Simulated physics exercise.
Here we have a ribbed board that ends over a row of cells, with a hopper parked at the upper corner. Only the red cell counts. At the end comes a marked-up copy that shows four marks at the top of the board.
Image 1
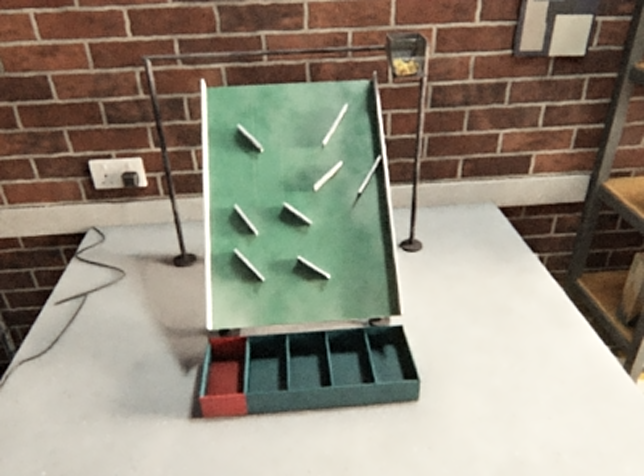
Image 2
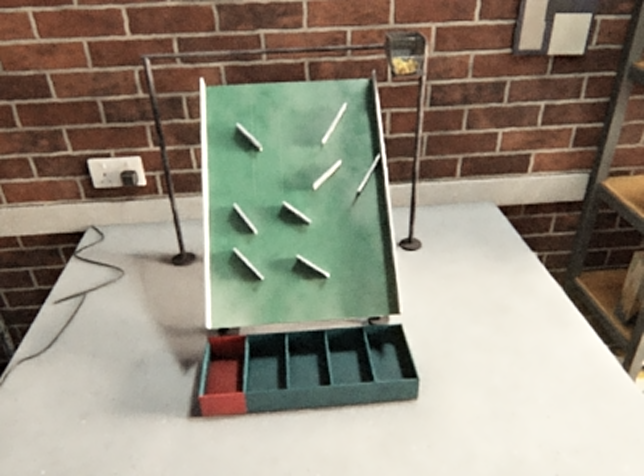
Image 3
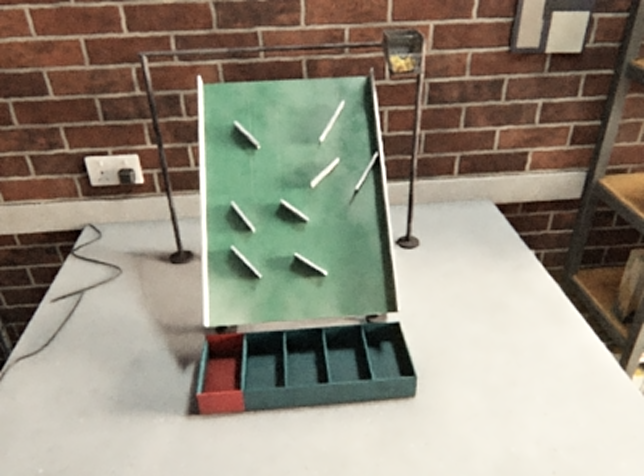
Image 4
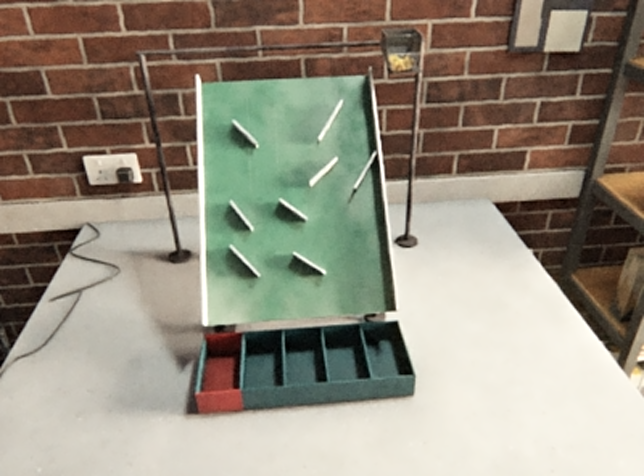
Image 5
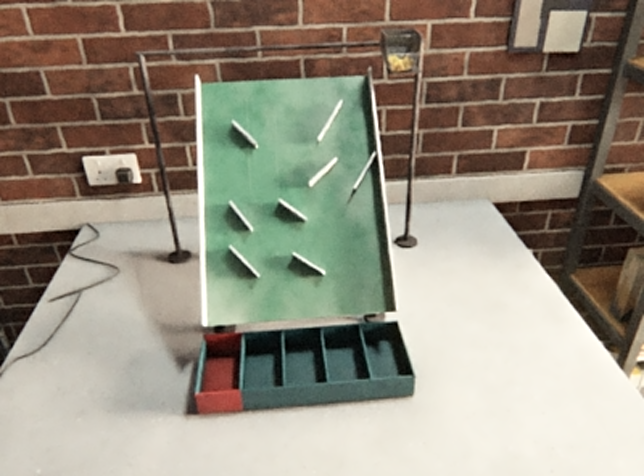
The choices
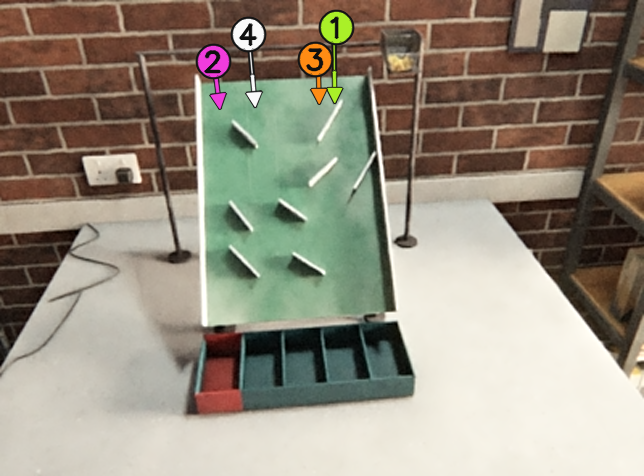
Nothing on the tabletop moves; only the view shifts very slightly at first, then settles. Throughout, a tilted green board with short pale ribs stands above a row of five cells, the leftmost red, while a small hopper holding yellowish pieces stays at the upper right before a brick wall.
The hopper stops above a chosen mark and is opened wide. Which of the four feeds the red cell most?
2.
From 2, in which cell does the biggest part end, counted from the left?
The first.
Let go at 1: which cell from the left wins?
It is the fourth one.
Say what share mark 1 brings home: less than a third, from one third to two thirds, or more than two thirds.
It is less than a third.
On the marked copy, mark 1 meets the board at (334, 97); mark 2 meets the board at (219, 103); mark 3 meets the board at (319, 98); mark 4 meets the board at (254, 101).
With 1, none at all in the red cell, all but a few in other cells, only a few outside the box.
With 2, close to half in the red cell, close to a third in other cells, a small share outside the box.
With 3, none at all in the red cell, the whole lot in other cells.
With 4, only a few in the red cell, all but a few in other cells, a small share outside the box.
